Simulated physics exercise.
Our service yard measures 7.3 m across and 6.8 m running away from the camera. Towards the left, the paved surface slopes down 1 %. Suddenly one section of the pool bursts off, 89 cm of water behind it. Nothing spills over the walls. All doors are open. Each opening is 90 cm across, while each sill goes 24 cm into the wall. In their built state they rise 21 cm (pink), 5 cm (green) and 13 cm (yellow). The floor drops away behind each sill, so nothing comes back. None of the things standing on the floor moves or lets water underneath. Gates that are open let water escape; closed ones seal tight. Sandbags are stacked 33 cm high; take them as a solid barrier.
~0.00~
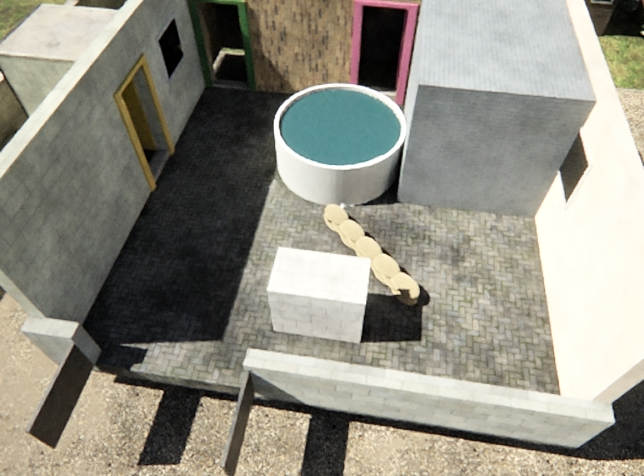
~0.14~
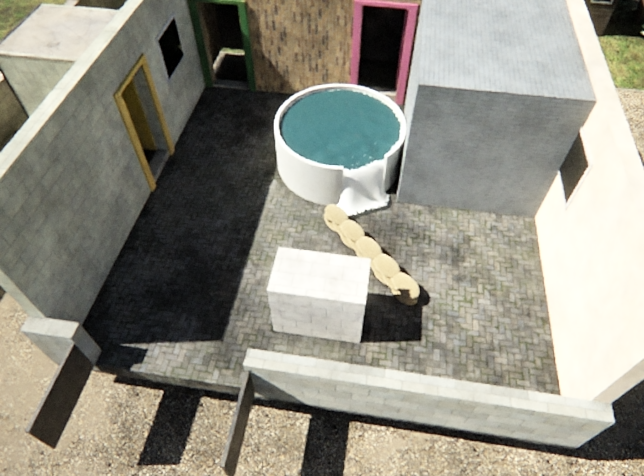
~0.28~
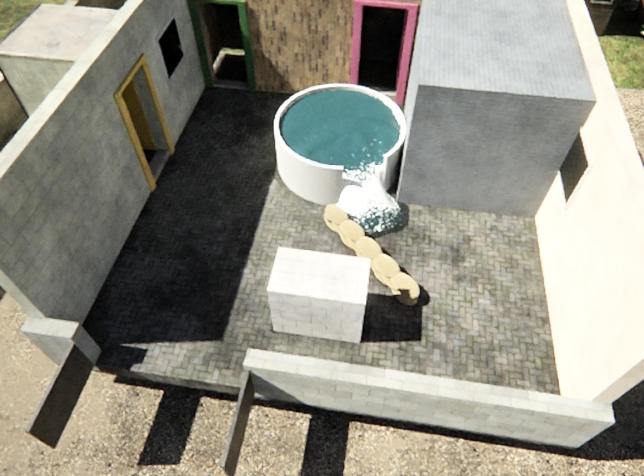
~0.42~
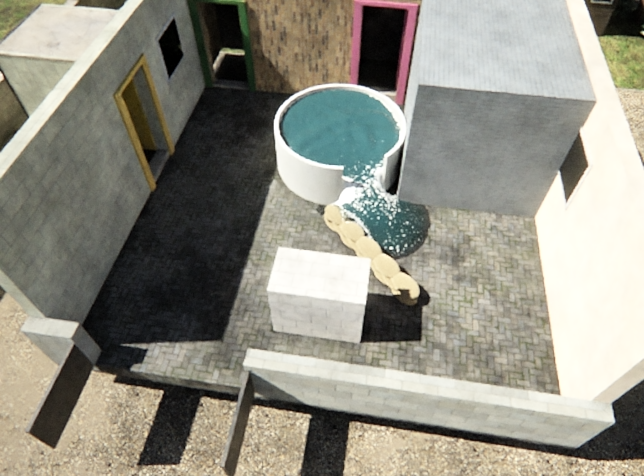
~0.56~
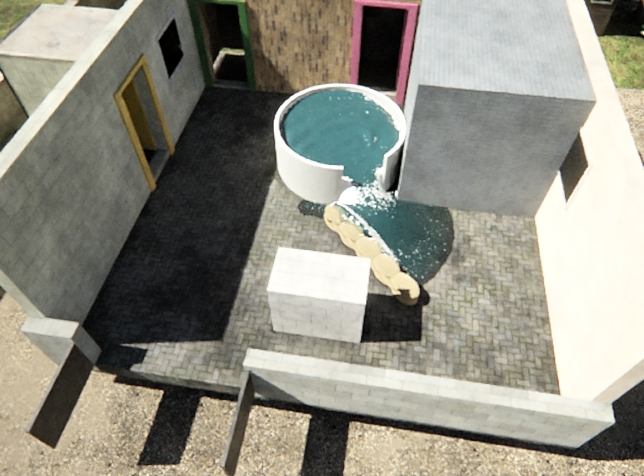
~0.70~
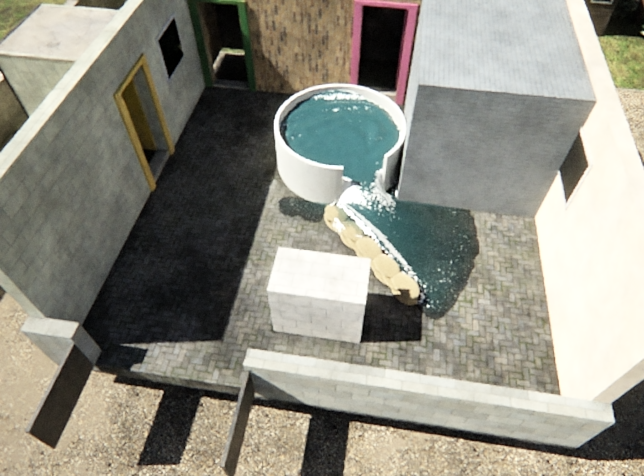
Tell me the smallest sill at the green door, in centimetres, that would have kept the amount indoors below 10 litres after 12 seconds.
The smallest that would have done is close to 10.5 cm.
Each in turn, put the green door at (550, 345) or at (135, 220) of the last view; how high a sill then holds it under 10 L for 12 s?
You'd want about 36 cm there first, then about 7.5 cm.
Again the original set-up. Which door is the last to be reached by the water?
Pink.
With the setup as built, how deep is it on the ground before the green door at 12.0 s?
Depth: Near 10.5 cm.
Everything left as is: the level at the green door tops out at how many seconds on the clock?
9.5 s.
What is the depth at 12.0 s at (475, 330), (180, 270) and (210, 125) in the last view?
I'd read roughly 13, 5 and 4 cm there.
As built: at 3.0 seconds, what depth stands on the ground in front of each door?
Door depths (cm): Pink = 0, green = 0, yellow = 0.
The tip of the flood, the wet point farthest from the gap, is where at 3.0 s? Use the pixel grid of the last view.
At about (559, 419).
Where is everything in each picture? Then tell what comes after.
Still water, 89 cm deep, in the pool at (340, 126); the green door at (225, 49) is dry, in the first picture.
The front is at (350, 216), 0.3 m from the gap at (363, 189); 0.2 m2 of floor is wet, 89 cm left at the back, in the second picture.
The front is at (395, 229), 0.9 m from the gap at (363, 190); 0.9 m2 of floor is wet, 89 cm left at the back, in the third picture.
The front is at (403, 253), 1.4 m from the gap at (363, 191); 1.7 m2 of floor is wet, 89 cm left at the back, in the fourth picture.
The front is at (416, 284), 2.1 m from the gap at (363, 190); 2.9 m2 of floor is wet, 87 cm left at the back, in the fifth picture.
Water pours out at (363, 190) and has run 2.7 m, to (433, 315); about 6 cm deep outside, 80 cm at the back; the green door at (225, 49), 4.6 m from the gap, is still 3.9 m from the nearest water, in the sixth picture.
After 1.4 s water covers 30 % of the floor, deepest (49 cm) near (365, 203); it has not reached the green door.
After 3.0 s water covers 35 % of the floor, deepest (50 cm) near (545, 417); it has not reached the green door.
After 12.0 s water covers 95 % of the floor, deepest (16 cm) near (361, 232); 10 cm at the green door, 70 litres in over its 5 cm sill.
At the green door as built, the water arrived by 8.3 s and peaked near 12 cm at 9.6 s.
With a sill of 9 cm, 20 litres would have come in within the 12 s; with 12.5 cm, 2 litres. So under 10 litres takes about 10.5 cm.
